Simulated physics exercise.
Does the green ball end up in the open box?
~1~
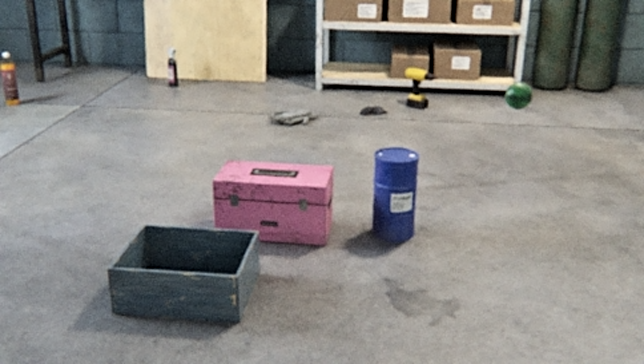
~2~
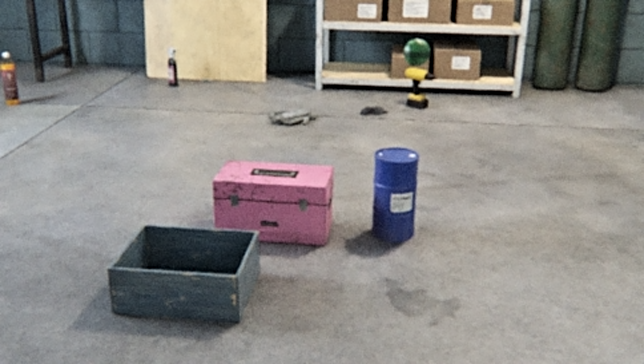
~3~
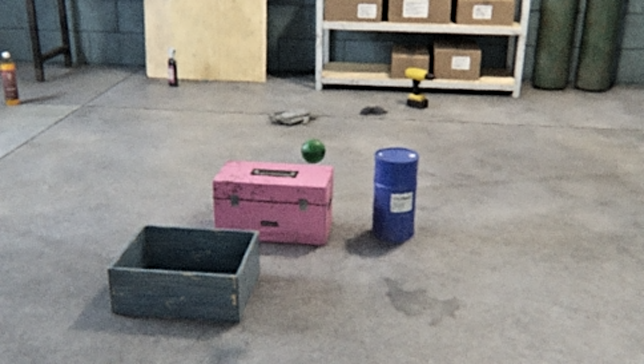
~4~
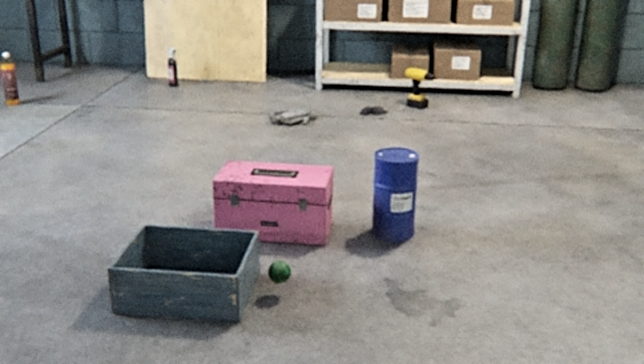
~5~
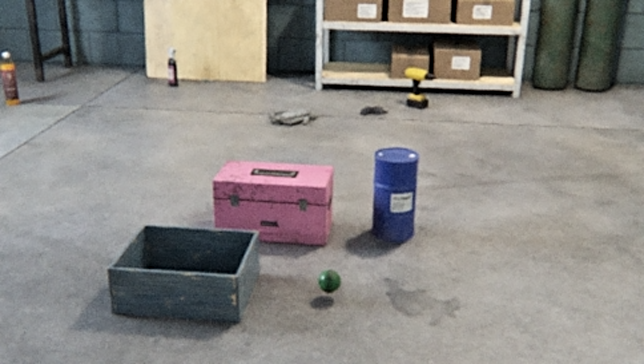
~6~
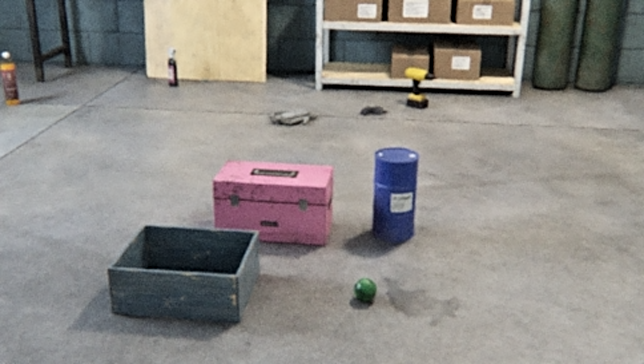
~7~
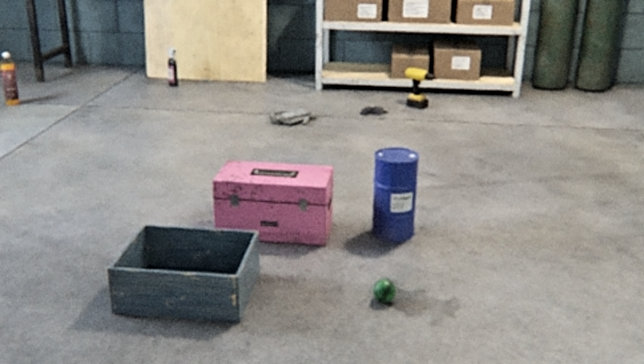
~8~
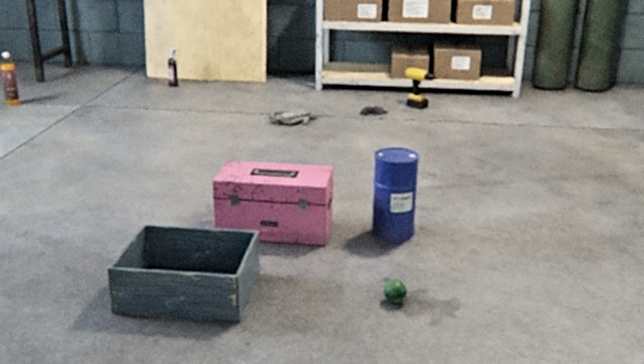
No, the green ball comes down beside the box and ends on the floor to the right of it.
